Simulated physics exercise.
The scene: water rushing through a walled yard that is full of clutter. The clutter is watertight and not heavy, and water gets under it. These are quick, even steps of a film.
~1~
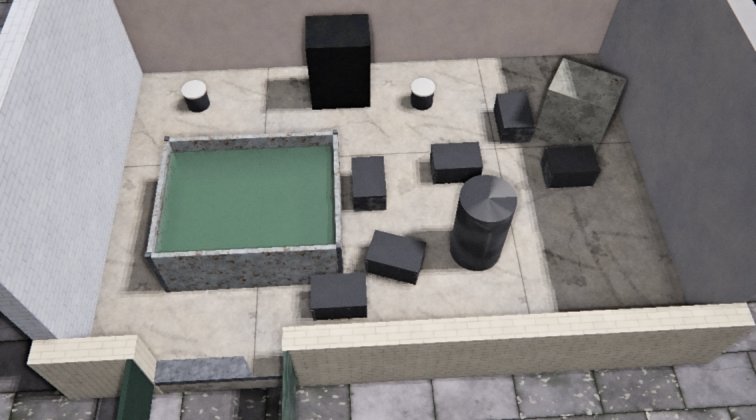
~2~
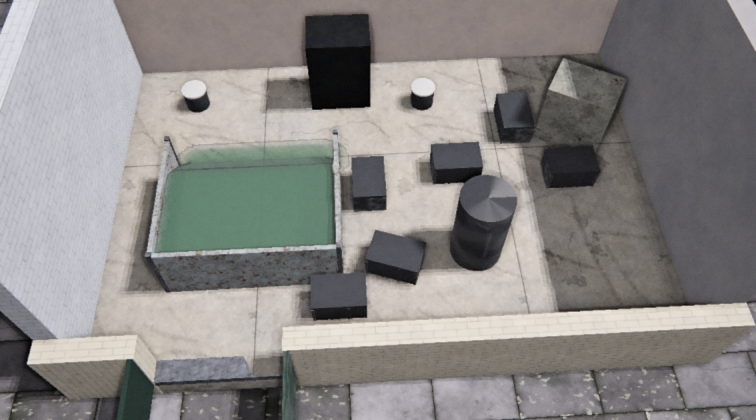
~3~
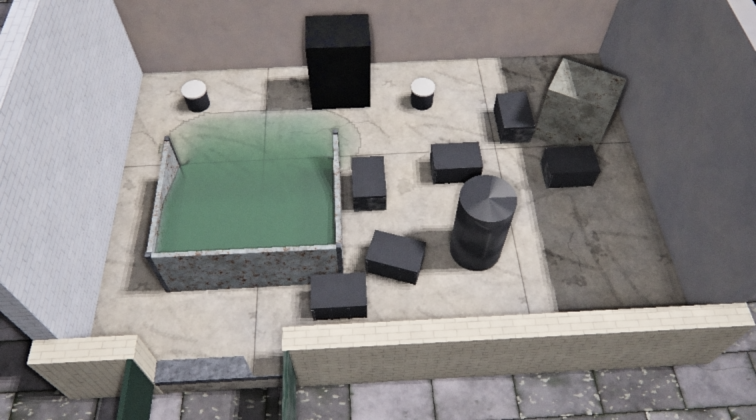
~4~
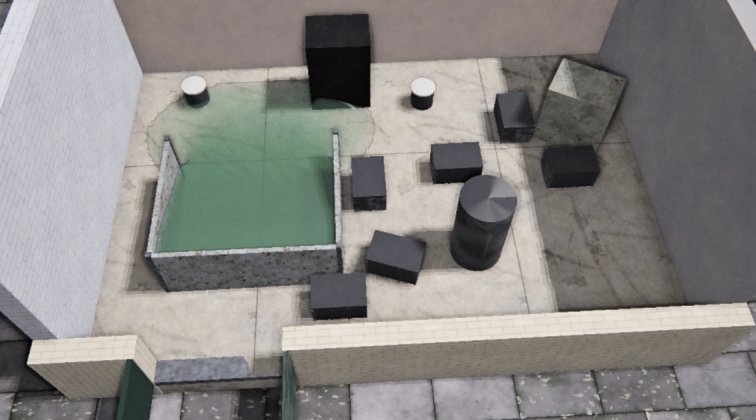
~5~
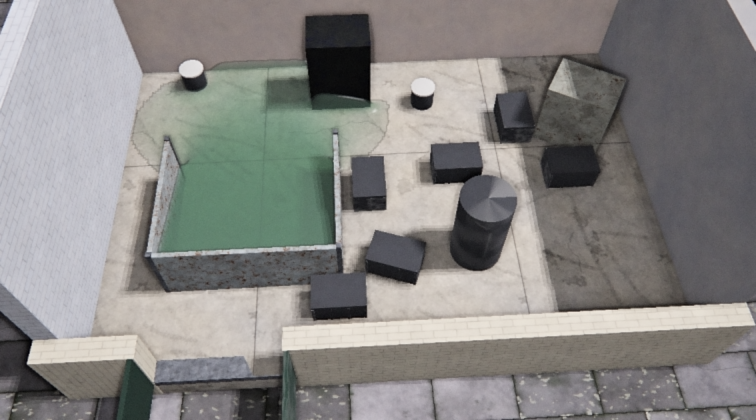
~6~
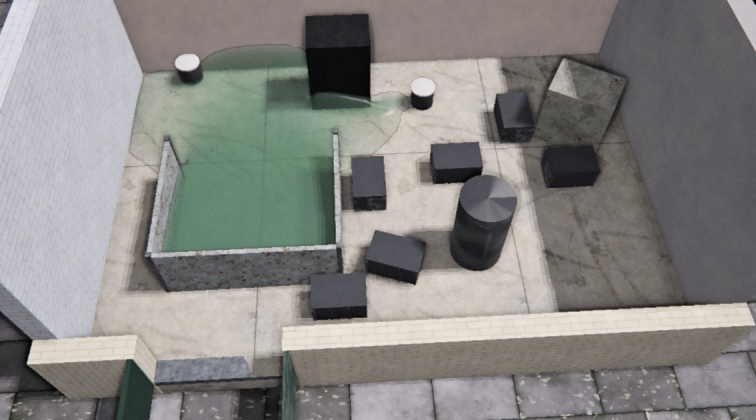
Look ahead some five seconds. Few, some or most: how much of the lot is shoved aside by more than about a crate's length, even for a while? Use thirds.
That comes to under a third.
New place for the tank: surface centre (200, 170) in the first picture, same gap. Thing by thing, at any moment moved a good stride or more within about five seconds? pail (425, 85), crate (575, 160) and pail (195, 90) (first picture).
As listed: Shifted that much, not that far, that far or more.
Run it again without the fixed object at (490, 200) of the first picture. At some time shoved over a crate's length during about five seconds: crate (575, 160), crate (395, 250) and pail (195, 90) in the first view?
In that order: Not that far, short of that, yes.
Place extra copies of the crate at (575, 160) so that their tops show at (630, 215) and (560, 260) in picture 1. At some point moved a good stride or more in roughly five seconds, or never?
As listed: Short of that, no.
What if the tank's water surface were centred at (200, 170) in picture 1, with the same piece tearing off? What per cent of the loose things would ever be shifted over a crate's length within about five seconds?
Near 50 in a hundred.
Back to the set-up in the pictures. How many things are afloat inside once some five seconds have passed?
That makes 2.
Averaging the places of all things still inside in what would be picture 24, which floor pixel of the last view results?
Roughly at (431, 205).
A moment on, 1 of 8 are well off their spots; 1 afloat.
Next, 2 of 8 are well off their spots; 1 afloat.
Later, 2 of 8 are well off their spots; 2 afloat.
In the end, 2 of 8 are well off their spots, and 2 have been at some point; 2 afloat.
